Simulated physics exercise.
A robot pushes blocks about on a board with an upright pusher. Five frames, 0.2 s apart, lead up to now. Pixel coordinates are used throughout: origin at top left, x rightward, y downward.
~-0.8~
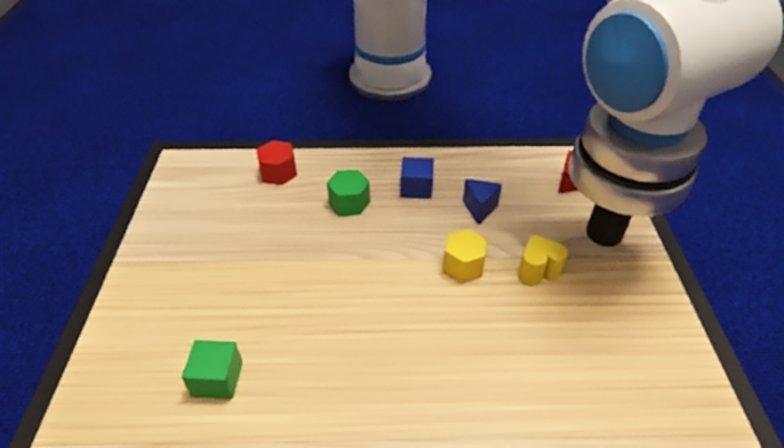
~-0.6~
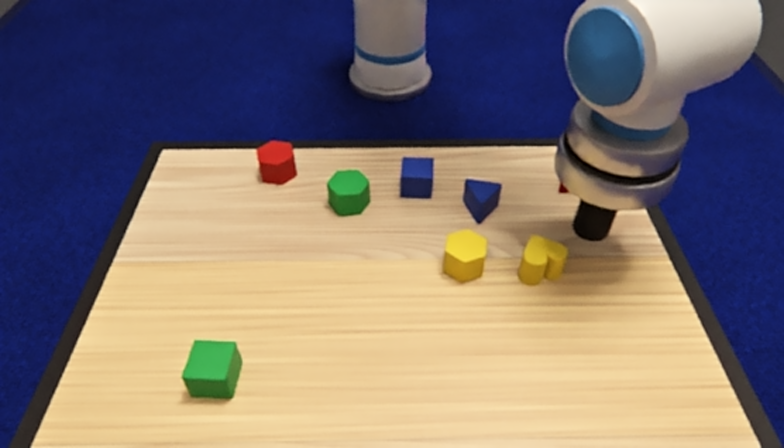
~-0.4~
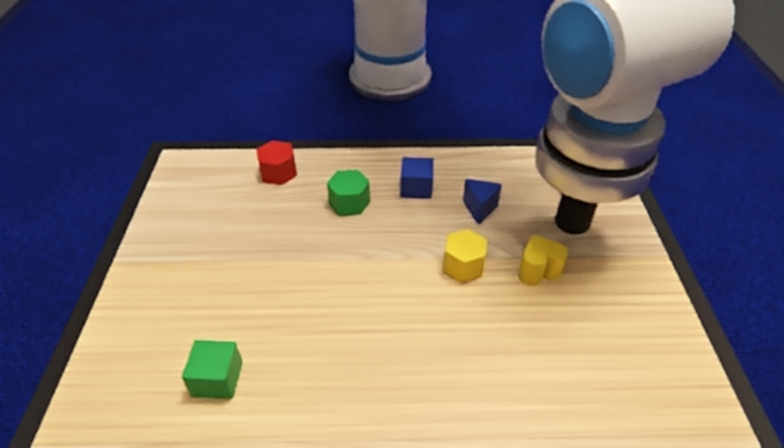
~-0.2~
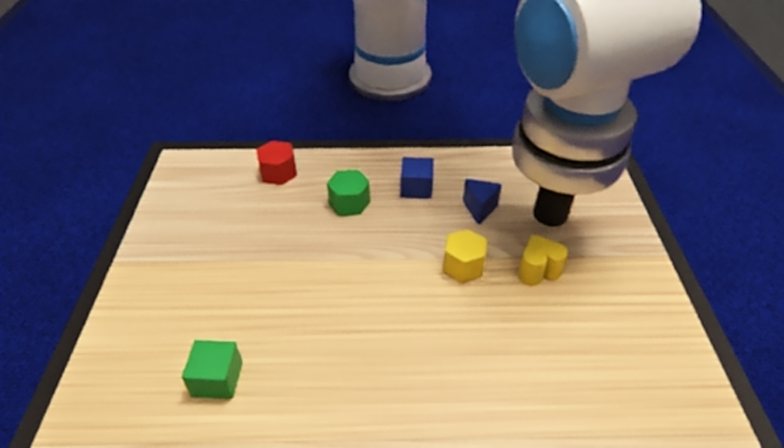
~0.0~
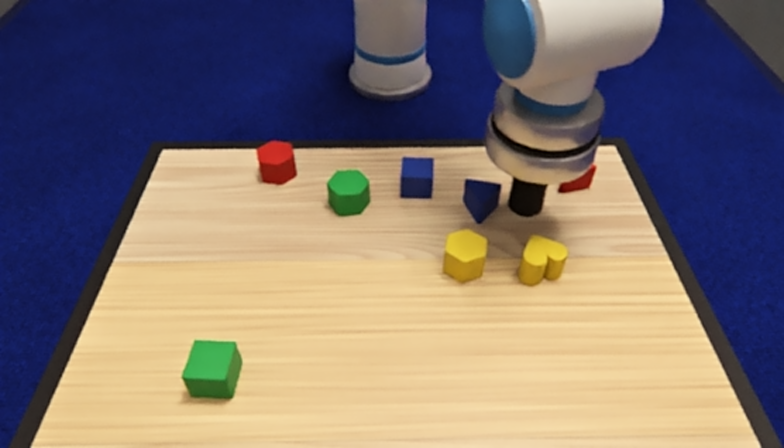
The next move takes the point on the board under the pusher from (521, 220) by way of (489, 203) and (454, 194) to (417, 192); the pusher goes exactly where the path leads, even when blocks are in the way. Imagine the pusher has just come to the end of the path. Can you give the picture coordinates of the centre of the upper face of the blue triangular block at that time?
That would be at about pixel (411, 190).
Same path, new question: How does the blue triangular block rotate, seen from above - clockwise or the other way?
Counterclockwise rotation.
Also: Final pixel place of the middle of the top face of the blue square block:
Top centre: (388, 163).
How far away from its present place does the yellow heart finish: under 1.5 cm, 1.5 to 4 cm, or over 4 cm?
It slides not even 1.5 cm.
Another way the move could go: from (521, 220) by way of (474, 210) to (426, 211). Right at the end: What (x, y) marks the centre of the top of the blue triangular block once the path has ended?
It comes to (399, 183).
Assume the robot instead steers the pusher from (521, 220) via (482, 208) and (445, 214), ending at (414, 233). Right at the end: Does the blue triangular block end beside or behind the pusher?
Yes - that is the case.
The first path, step by step. One third of the way, pusher at (491, 190); blue triangular block at (464, 184), turned 50° anticlockwise.
Two thirds of the way, pusher at (455, 181); blue square block at (413, 166), turned 20° clockwise; blue triangular block at (433, 184), turned 70° anticlockwise.
At the end, pusher at (418, 179); blue square block at (388, 163), turned 25° clockwise; blue triangular block at (411, 190), turned 115° anticlockwise; yellow heart not moved.
